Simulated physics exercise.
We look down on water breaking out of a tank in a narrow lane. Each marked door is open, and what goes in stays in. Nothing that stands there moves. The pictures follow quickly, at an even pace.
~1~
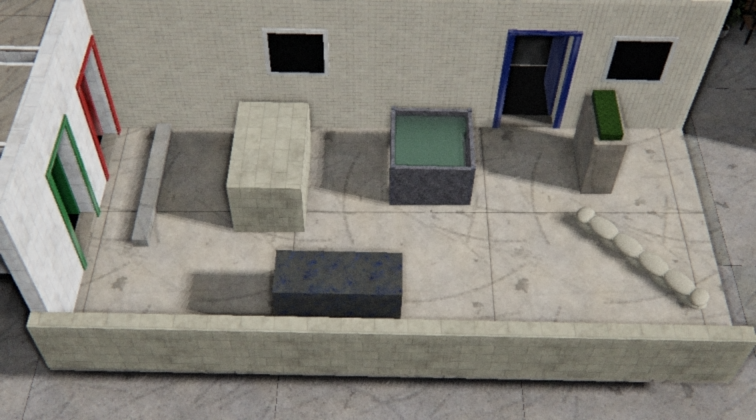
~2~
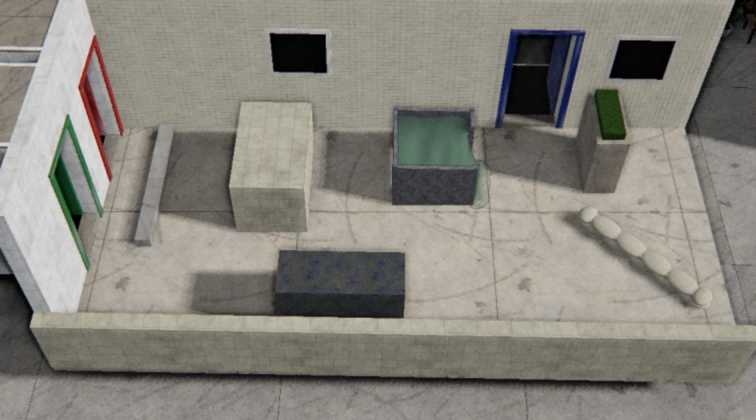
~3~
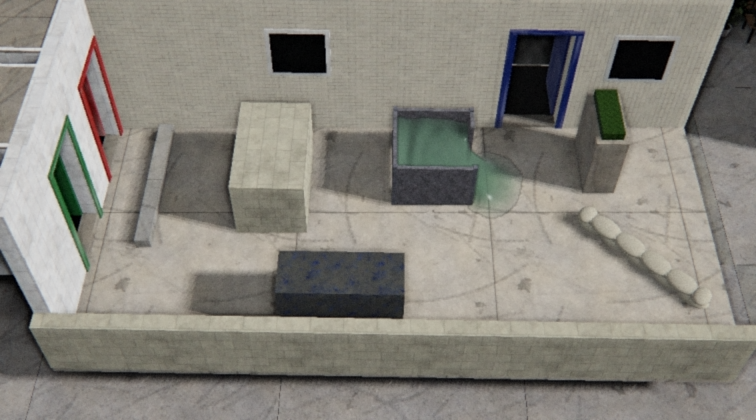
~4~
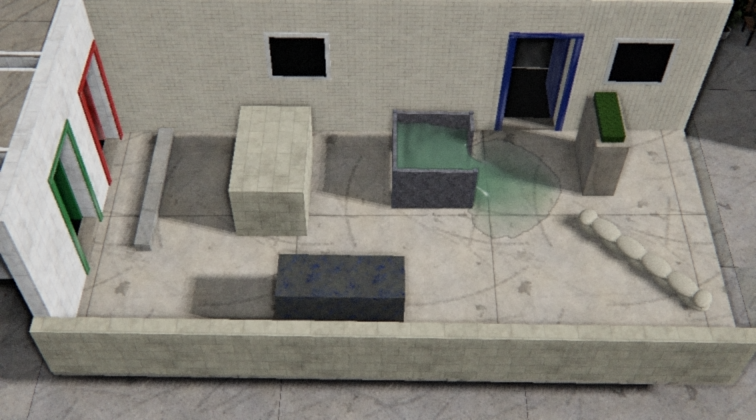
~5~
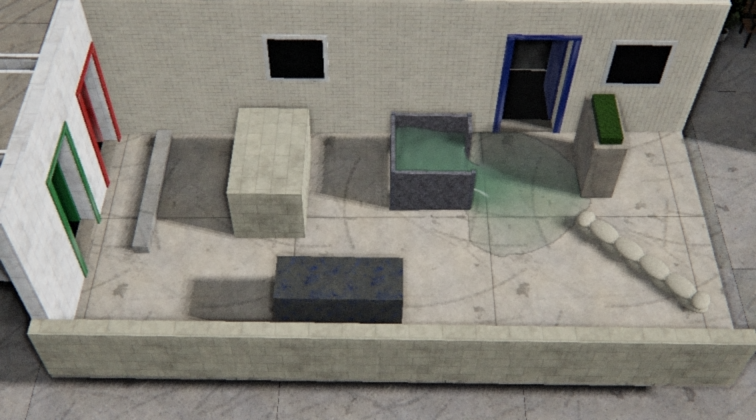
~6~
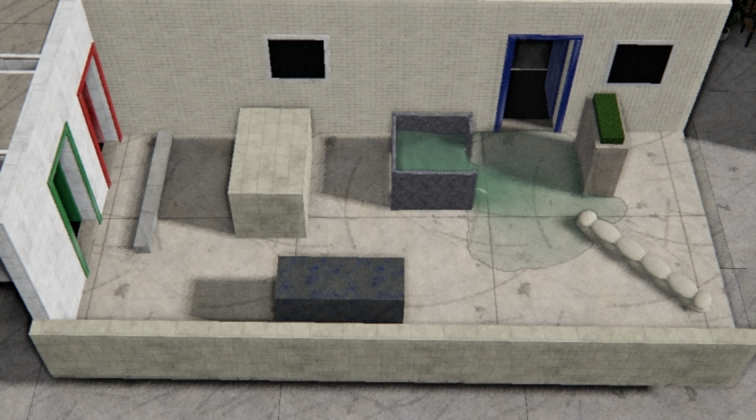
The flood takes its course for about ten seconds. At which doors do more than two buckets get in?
The blue door floods; the red door holds within the limit; the green door holds within the limit.
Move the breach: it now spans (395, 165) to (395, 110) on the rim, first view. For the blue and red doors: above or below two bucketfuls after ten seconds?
Blue keeps below it; red floods.
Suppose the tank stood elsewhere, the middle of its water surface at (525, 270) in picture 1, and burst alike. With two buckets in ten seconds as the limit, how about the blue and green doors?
The blue one is under, the green one lets less in.
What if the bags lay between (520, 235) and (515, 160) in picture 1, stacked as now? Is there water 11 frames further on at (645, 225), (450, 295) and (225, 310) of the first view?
One after the other: Flooded, covered, not flooded.
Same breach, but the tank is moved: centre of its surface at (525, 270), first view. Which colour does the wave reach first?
First comes the door marked blue.
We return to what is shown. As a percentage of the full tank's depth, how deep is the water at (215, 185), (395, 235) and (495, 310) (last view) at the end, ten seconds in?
Roughly 0, 2 and 2 per cent, in turn.
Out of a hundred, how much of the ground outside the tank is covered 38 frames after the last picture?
I make it 50 per cent.
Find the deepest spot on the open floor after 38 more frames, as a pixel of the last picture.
Roughly at (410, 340).
A moment on, water covers 25 % of the floor; the blue door under two buckets in, the red door not reached, the green door not reached.
Next, water covers 30 % of the floor; the blue door over two buckets in, the red door not reached, the green door not reached.
Then, water covers 35 % of the floor; the blue door over two buckets in, the red door not reached, the green door not reached.
Later, water covers 50 % of the floor; the blue door over two buckets in, the red door not reached, the green door not reached.
In the end, water covers 50 % of the floor; the blue door over two buckets in, the red door wet at the sill, nothing in, the green door not reached.
